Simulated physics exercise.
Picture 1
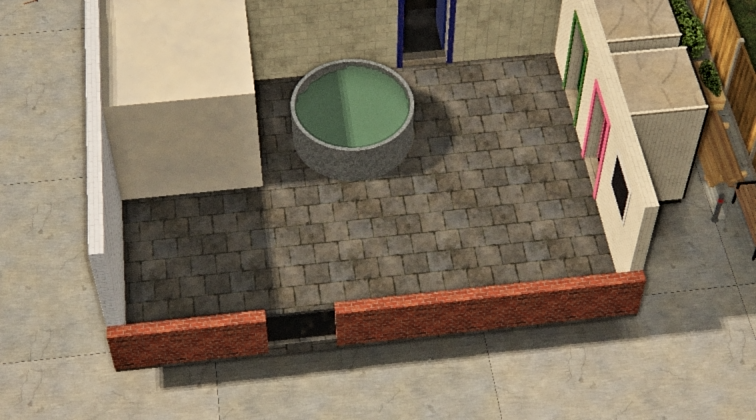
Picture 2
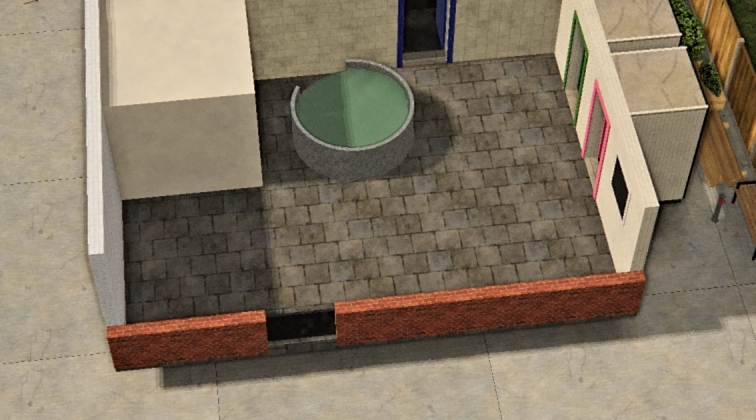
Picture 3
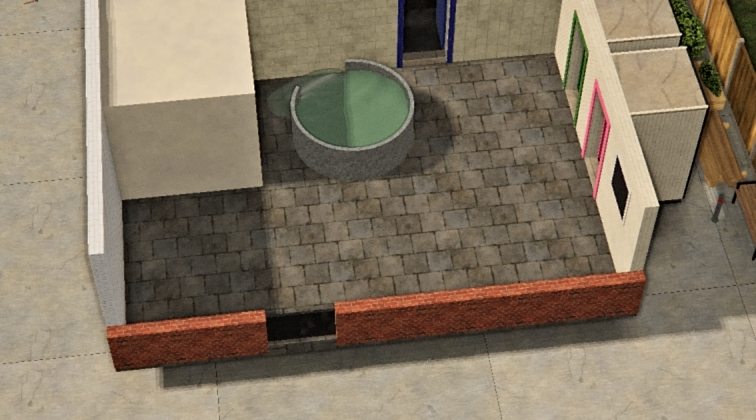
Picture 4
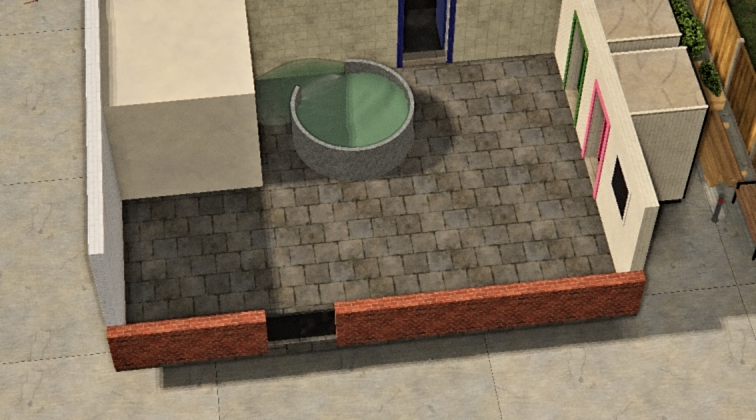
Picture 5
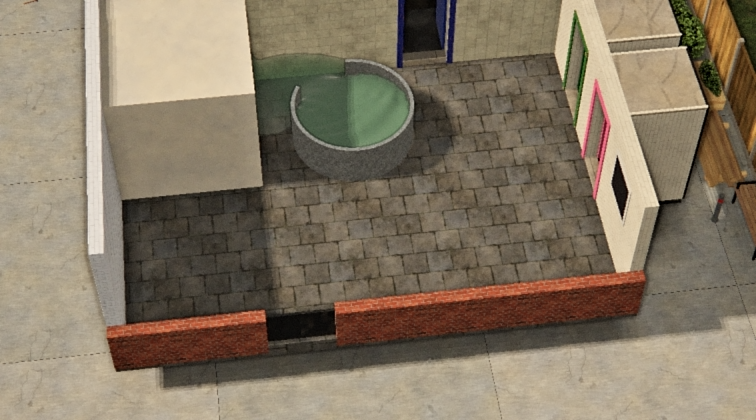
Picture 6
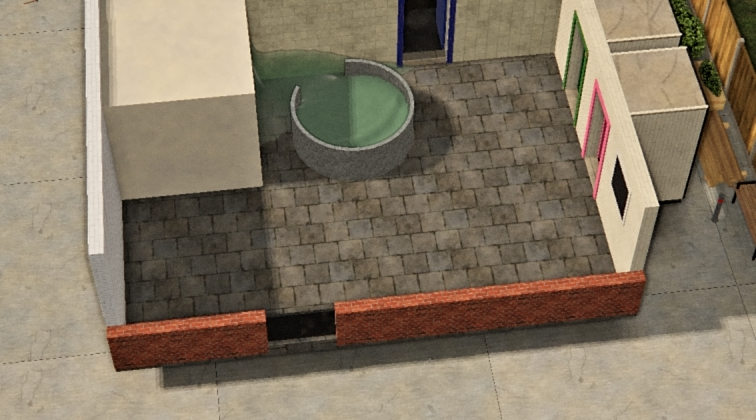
In a walled paved yard, a round pool's far side opens and green water spreads out behind it.
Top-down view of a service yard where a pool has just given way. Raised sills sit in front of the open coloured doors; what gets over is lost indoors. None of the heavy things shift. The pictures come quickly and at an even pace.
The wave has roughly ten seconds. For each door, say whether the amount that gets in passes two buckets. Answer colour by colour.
Blue door: No, pink door: No, green door: Yes.
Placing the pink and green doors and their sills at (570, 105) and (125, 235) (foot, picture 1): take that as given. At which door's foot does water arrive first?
I say the one in blue.
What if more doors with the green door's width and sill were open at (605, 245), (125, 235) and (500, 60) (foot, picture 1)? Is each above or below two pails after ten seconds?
Door one breaks the limit, door two stays inside the limit, door three stays inside the limit.
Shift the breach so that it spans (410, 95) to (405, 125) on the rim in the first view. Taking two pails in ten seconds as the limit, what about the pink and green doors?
Result - pink door: Above threshold, green door: Above threshold.
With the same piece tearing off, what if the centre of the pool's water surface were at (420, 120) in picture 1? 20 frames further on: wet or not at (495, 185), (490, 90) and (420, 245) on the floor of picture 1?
I'd say still dry for the first, swamped for the second and swamped for the third.
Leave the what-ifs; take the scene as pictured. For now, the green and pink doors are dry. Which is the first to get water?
Soonest: The one in green.
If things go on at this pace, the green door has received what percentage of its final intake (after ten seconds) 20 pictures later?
Around 30 in a hundred.
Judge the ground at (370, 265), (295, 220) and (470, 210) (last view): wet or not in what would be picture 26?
Point 1: Drenched; point 2: Drenched; point 3: Not wet.
A moment on, water covers 15 % of the floor; the blue door wet at the sill, nothing in, the pink door not reached, the green door not reached.
Next, water covers 35 % of the floor; the blue door wet at the sill, nothing in, the pink door not reached, the green door not reached.
Then, water covers 55 % of the floor; the blue door wet at the sill, nothing in, the pink door wet at the sill, nothing in, the green door over two buckets in.
Later, water covers 80 % of the floor; the blue door wet at the sill, nothing in, the pink door wet at the sill, nothing in, the green door far over two buckets in.
In the end, water covers 95 % of the floor; the blue door wet at the sill, nothing in, the pink door under two buckets in, the green door far over two buckets in.
